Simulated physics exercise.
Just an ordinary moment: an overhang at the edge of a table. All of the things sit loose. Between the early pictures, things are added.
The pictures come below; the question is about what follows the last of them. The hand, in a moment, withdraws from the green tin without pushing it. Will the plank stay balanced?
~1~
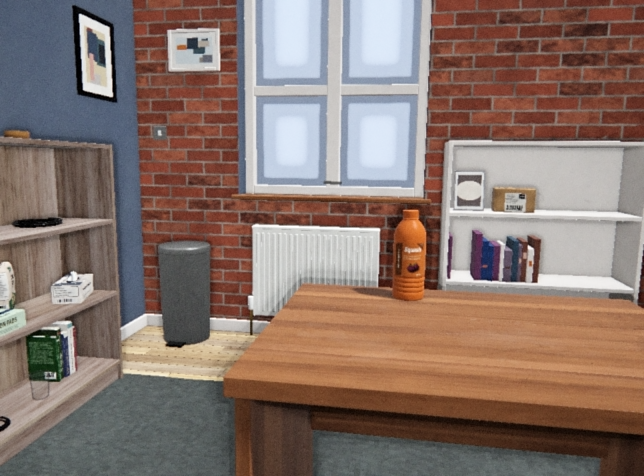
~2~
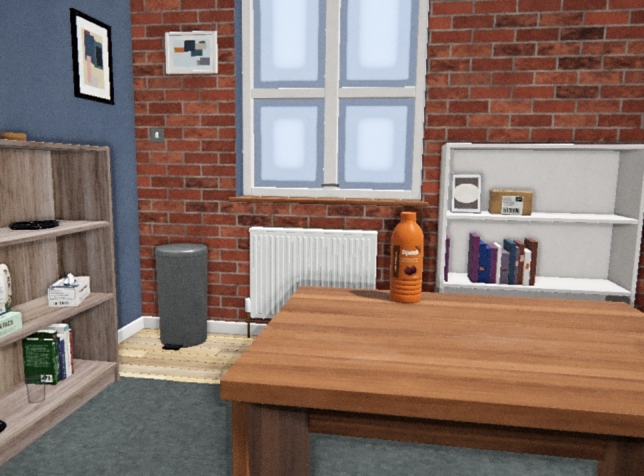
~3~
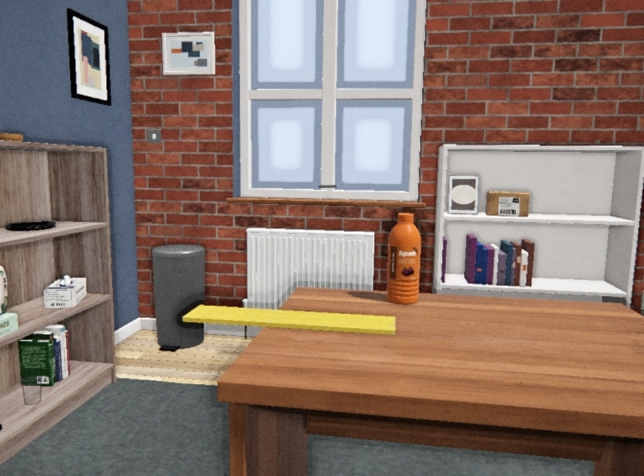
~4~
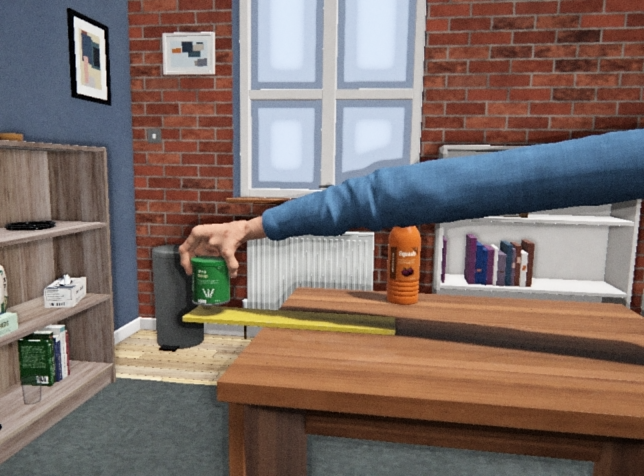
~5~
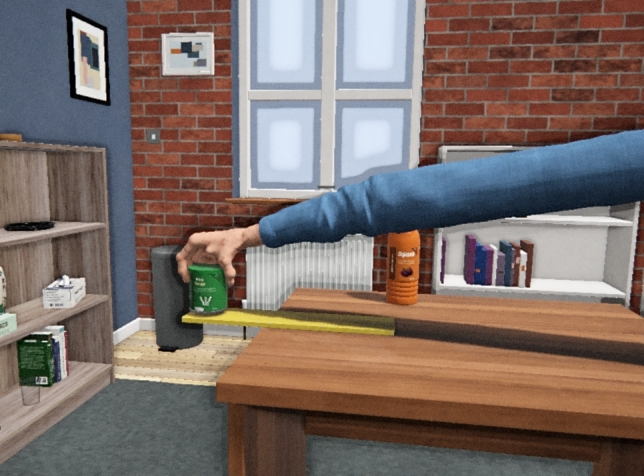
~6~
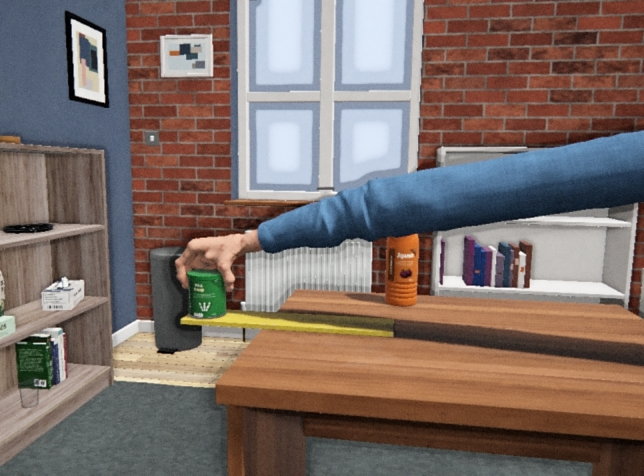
It fails to stay.
Then, 0.60 s past the last view, green tin and yellow board now down on the floor or falling.
Then, 0.80 s past the last view, things are still on the move.
Finally, down on the floor or falling, green tin and yellow board; orange bottle still in place. The board comes down.
